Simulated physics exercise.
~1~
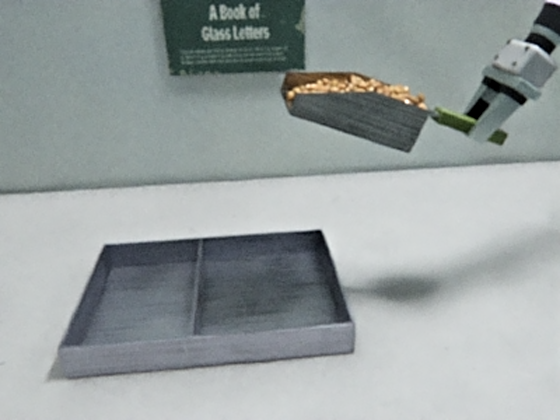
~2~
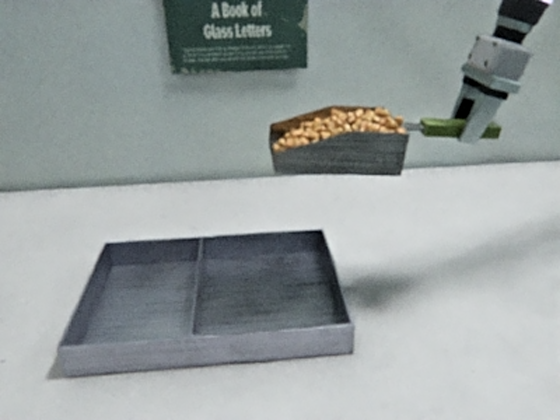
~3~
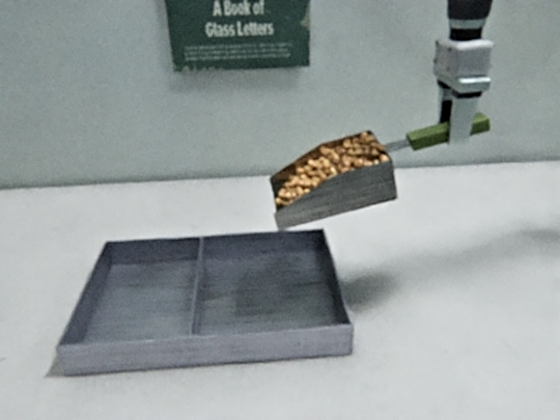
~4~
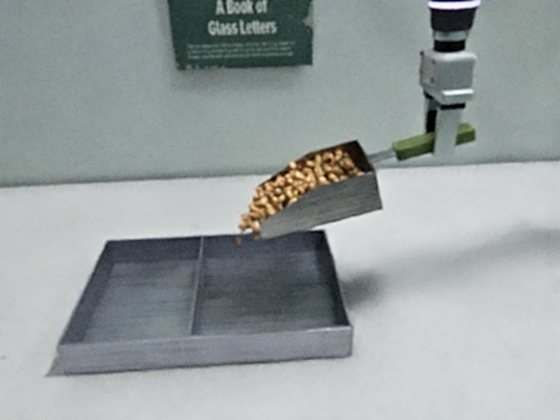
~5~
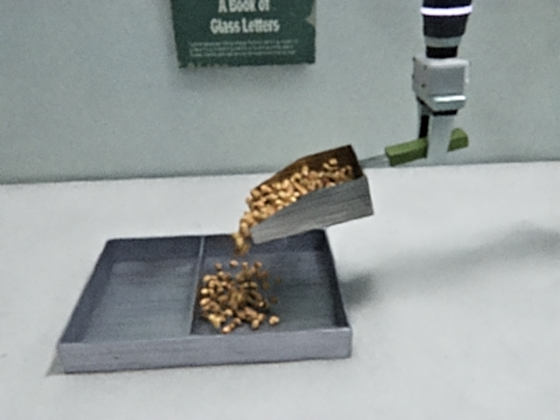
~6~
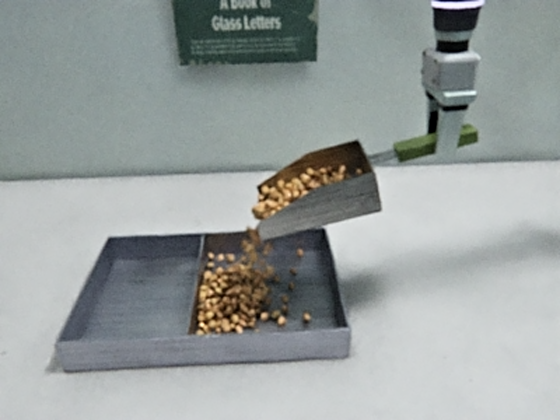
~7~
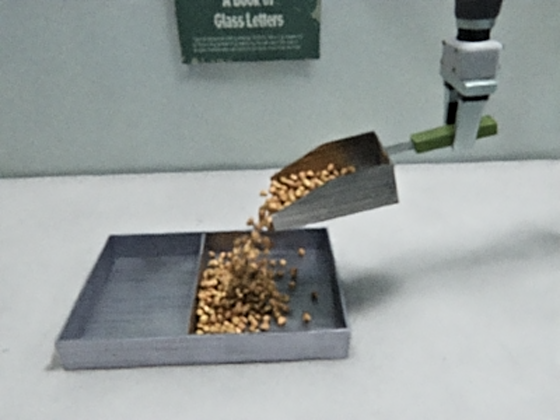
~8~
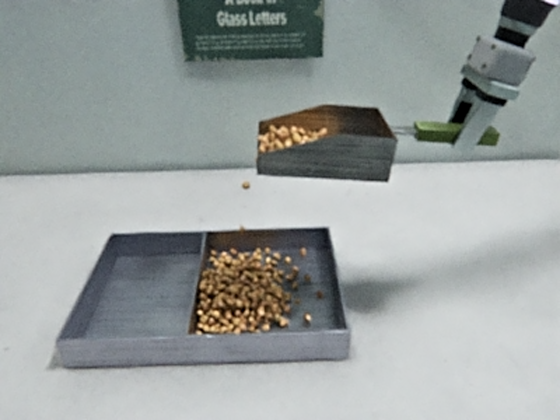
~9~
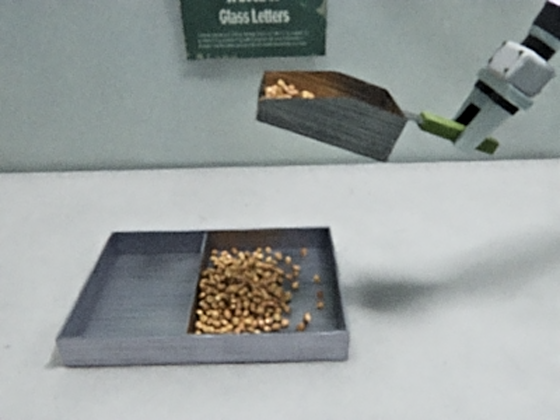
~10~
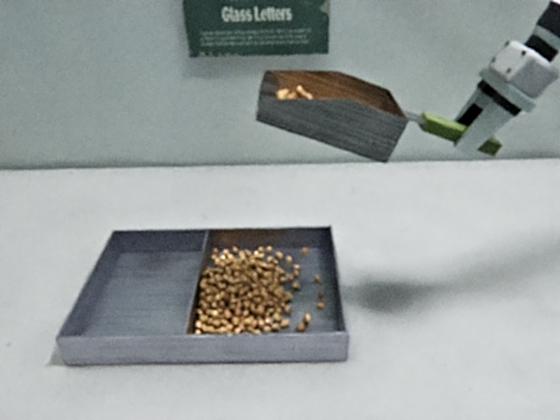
A robot arm tips a scoop, pours most beans into the tray's right part, and lifts away.
